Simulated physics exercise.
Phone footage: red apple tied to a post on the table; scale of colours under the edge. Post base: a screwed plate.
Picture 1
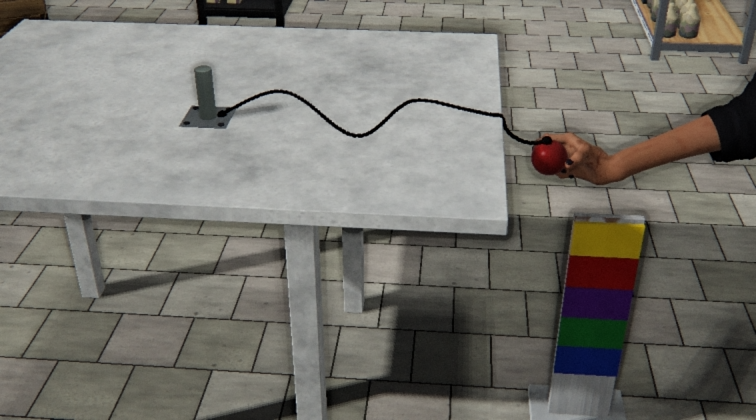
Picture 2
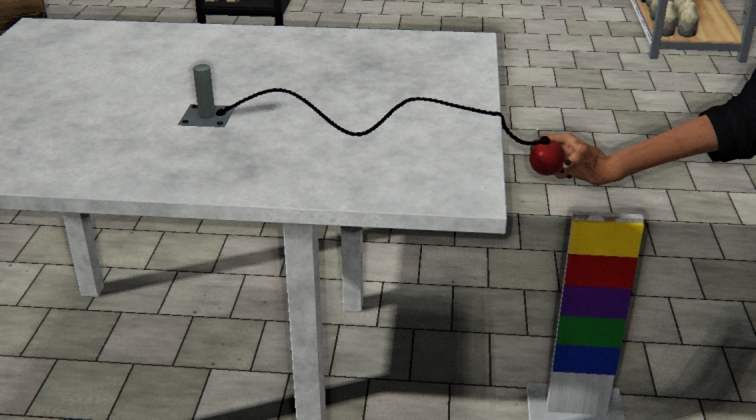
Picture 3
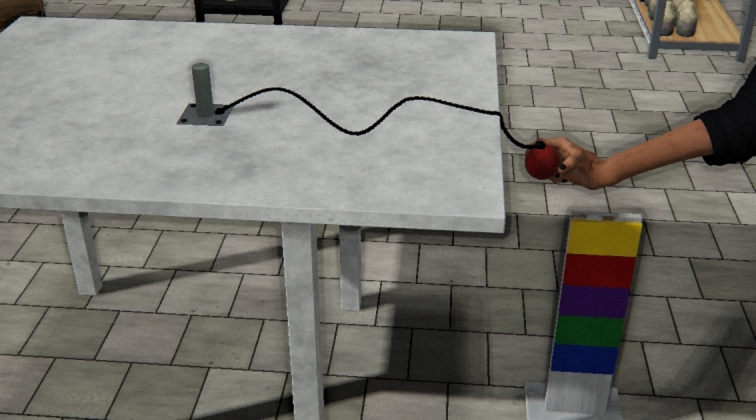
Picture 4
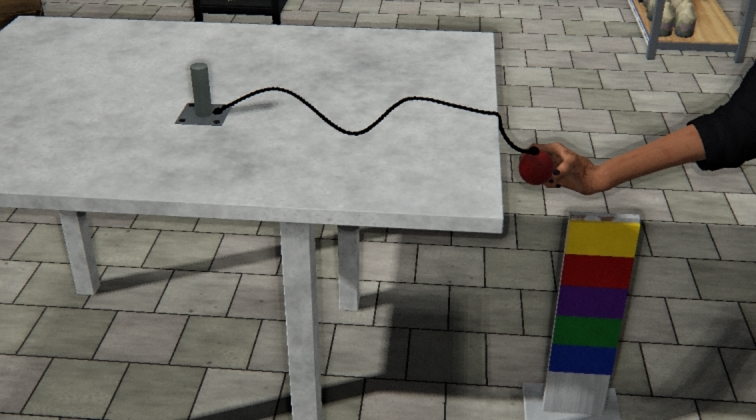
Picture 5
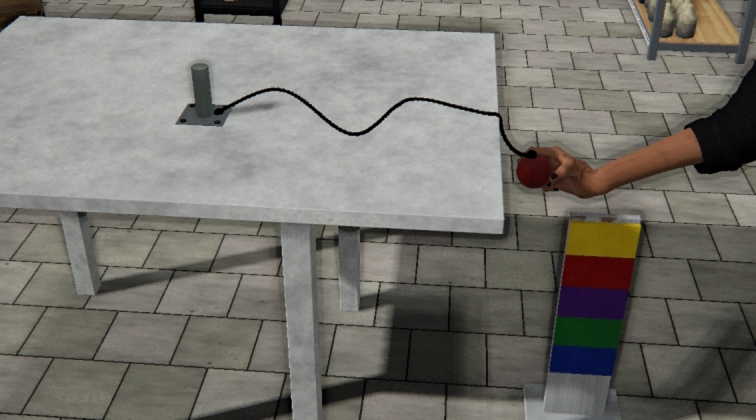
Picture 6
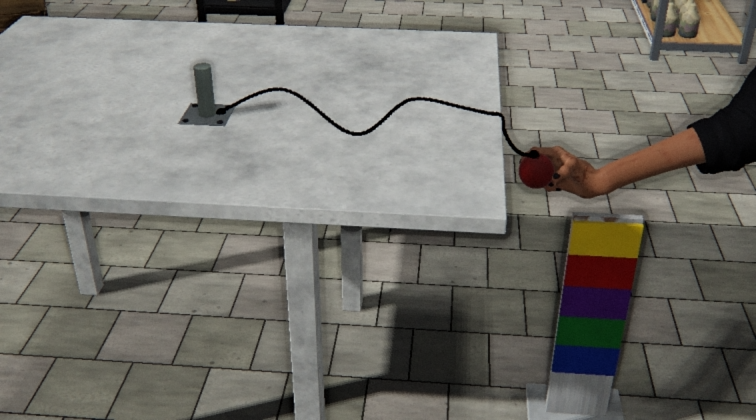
In a paved area, a hand reaching in from the right holds a red ball-like object just past the edge of a pale table, tied by a slack, wavy black cord to a short post. The hand lowers it slightly and shifts it a little left, above a multicoloured striped panel, then keeps it nearly still.
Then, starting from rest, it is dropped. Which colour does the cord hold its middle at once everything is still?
The cord holds its middle at purple.
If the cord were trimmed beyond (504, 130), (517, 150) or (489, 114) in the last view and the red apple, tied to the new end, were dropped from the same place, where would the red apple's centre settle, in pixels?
In order, roughly (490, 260), (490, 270) and (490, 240).
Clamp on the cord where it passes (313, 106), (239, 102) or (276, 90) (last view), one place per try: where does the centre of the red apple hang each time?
Near (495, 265), then (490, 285), then (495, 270).
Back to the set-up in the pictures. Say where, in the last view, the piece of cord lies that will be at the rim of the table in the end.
At (392, 112), roughly.
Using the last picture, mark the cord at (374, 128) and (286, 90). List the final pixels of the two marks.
(461, 115) and (310, 115), approximately.
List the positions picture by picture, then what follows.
The first frame shows red apple (549, 158); yellow (607, 242); red (602, 274); purple (597, 305); green (592, 334); blue (588, 362).
The second frame shows red apple (548, 158); cord through (248, 99) (308, 103) (353, 135) (401, 105) (473, 110).
The third frame shows red apple (542, 162).
The fourth frame shows red apple (537, 168); cord through (245, 98) (305, 102) (350, 134) (398, 104) (471, 110).
The fifth frame shows red apple (534, 171).
The sixth frame shows red apple (536, 171); cord through (248, 98) (308, 103) (353, 134) (402, 105) (474, 110).
A little later, apple near (522, 275); level with red.
Next, apple near (466, 283); level with purple.
Later still, apple near (498, 289); level with purple.
When it is over, apple near (488, 290); level with purple. Its middle rests at the purple band.
